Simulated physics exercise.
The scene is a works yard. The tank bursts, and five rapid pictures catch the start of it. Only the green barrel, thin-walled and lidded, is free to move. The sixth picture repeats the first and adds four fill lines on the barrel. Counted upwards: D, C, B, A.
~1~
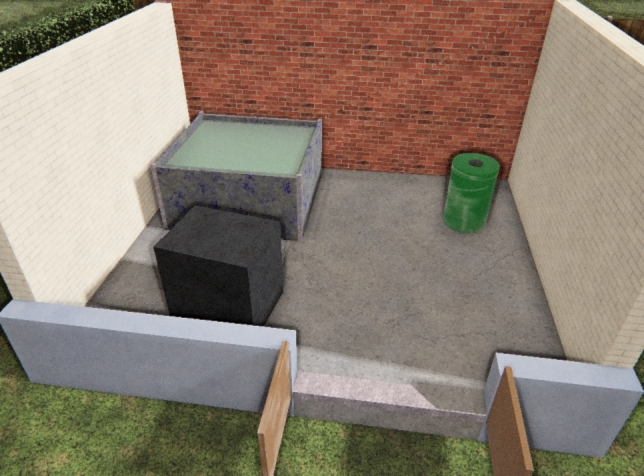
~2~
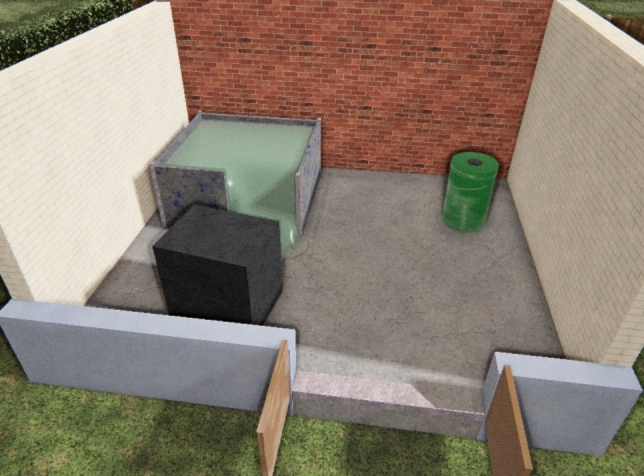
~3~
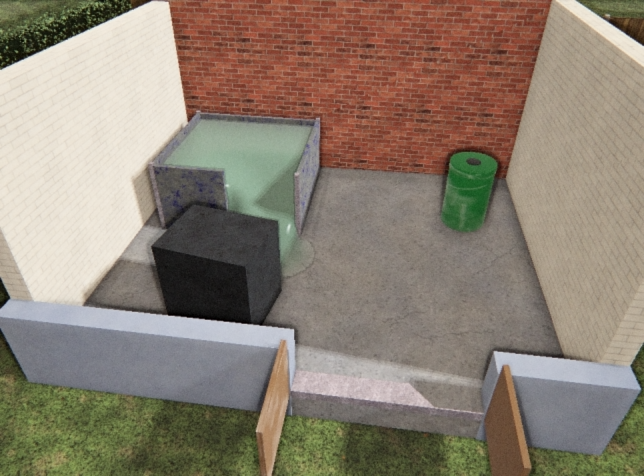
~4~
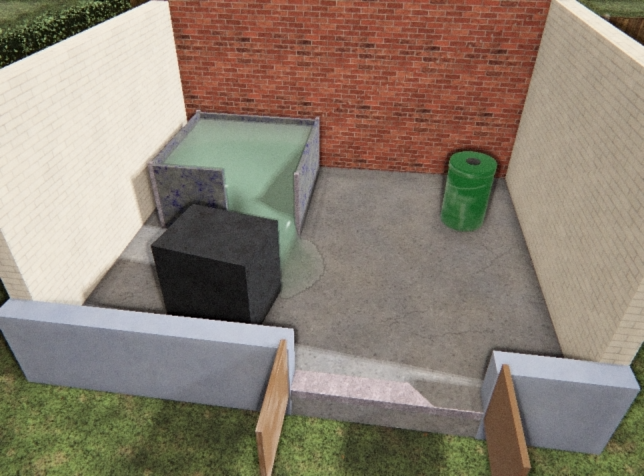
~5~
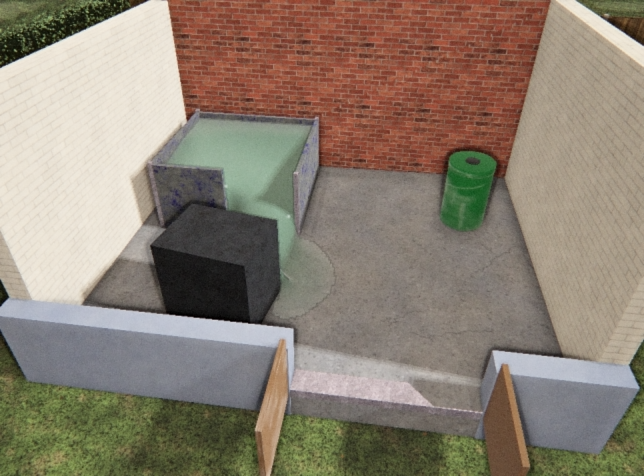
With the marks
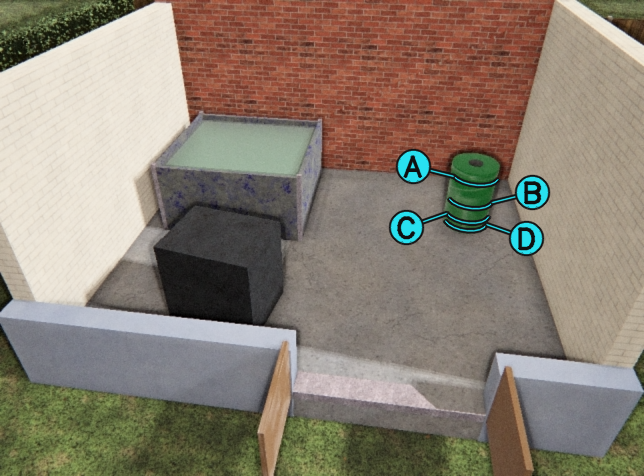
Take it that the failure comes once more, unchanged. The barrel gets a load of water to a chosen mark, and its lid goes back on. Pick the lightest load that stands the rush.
Line C.
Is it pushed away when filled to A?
No, not at all.
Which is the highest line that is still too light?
The answer is D.
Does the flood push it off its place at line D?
Yes.
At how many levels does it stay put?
Three of the four.
On the marked copy, A at (477, 185); B at (472, 208); C at (469, 223); D at (467, 230); from the bottom up D, C, B, A.
With A, it does not move.
With B, it does not move.
With C, it does not move.
With D, it is pushed about twice its own width away.
